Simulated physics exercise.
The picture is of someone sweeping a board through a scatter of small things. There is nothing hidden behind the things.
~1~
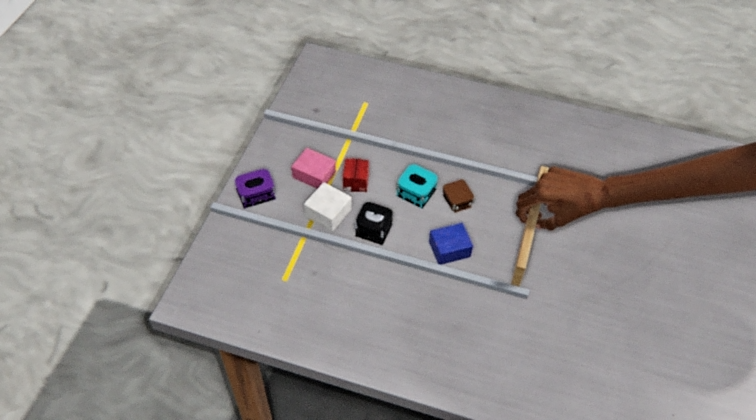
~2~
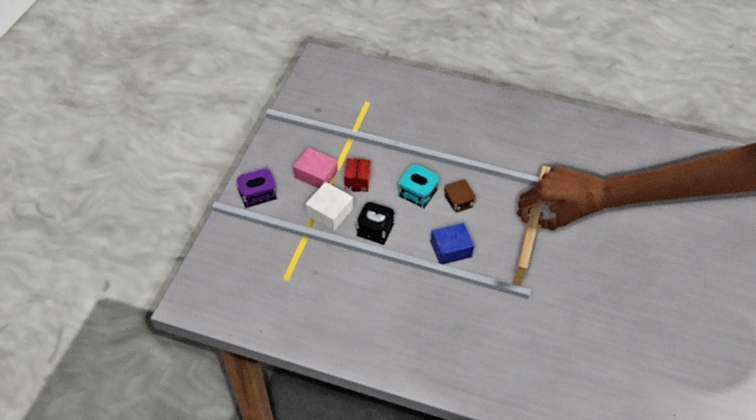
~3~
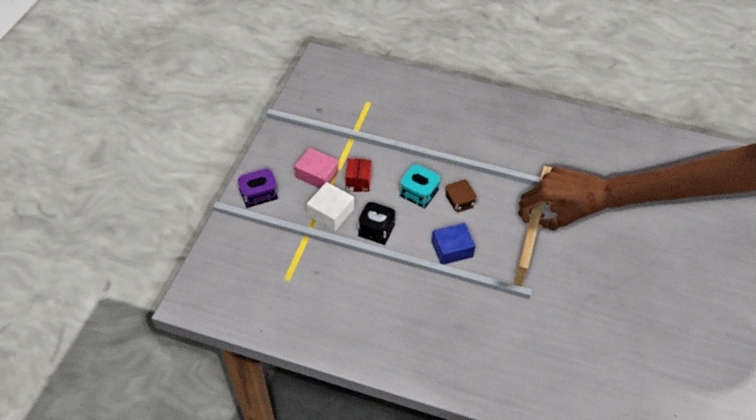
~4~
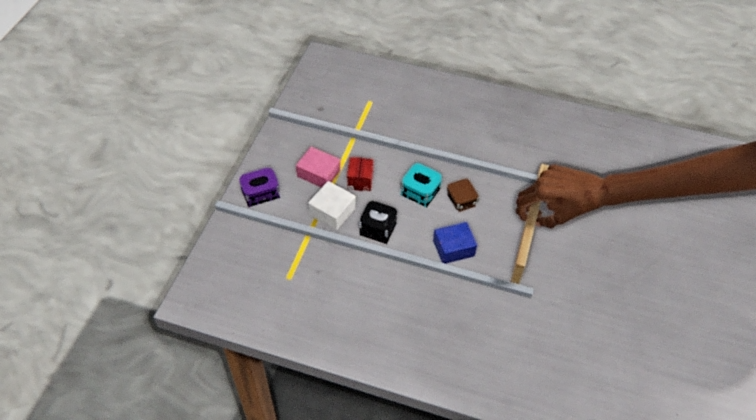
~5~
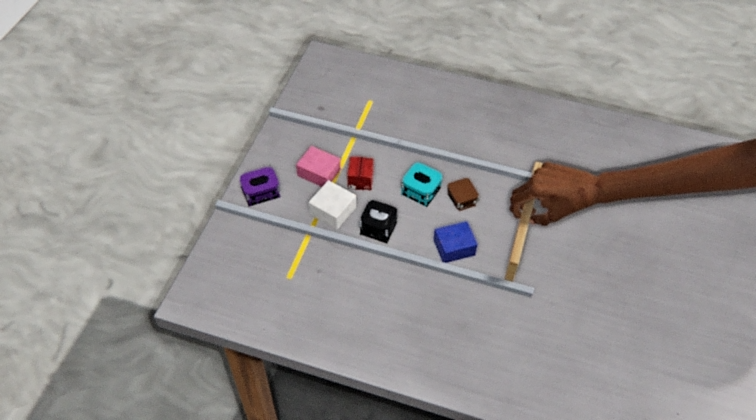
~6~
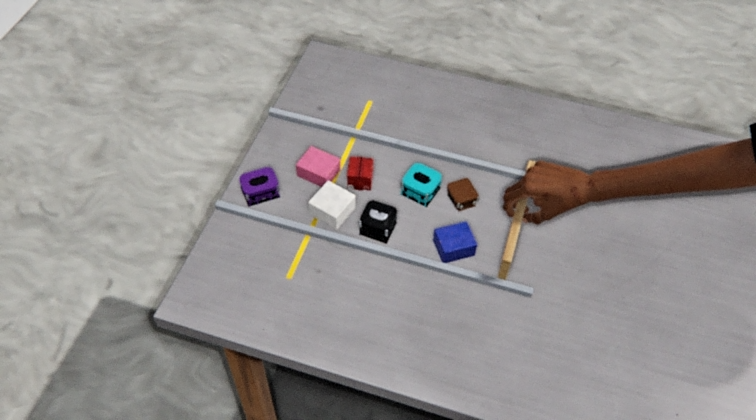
A hand gripping a wooden board at the right end of two pale rails first holds almost still, then slides it slightly left toward the small things. These lie scattered and unmoving between the rails: purple, pink and white at left near a yellow tape line, red, black and cyan mid-way, brown and blue nearest the board. The grey table is seen from above at an angle, the view drifting very slightly early on.
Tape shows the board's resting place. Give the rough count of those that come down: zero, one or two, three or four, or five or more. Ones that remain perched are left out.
The push knocks just one or two off.
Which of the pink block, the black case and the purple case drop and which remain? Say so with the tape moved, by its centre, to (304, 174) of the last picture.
Note: Pink block drops down; black case remains; purple case drops down.
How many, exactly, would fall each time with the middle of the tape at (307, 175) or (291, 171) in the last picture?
The first gives 3 and the second gives 4.
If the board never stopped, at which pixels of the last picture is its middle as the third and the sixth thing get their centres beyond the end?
At roughly (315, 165), then roughly (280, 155).
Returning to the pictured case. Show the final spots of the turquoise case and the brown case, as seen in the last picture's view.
In the last picture the turquoise case sits around (305, 150) and the brown case around (332, 155).
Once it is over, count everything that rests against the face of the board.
2 touch it.
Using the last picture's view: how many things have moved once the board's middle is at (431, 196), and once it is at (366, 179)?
At that stage 4; at the next, 8.
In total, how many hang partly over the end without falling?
That comes to 1 of them.
Soon after, none off yet; purple case at rest near (260, 187); pink block at rest near (319, 167); white block at rest near (332, 205).
Then, none off yet; purple case at rest near (260, 187); pink block moved about its own width near (295, 163); white block moved about its own width near (297, 194).
At rest, the number that fall off is one or two; fallen, purple case.
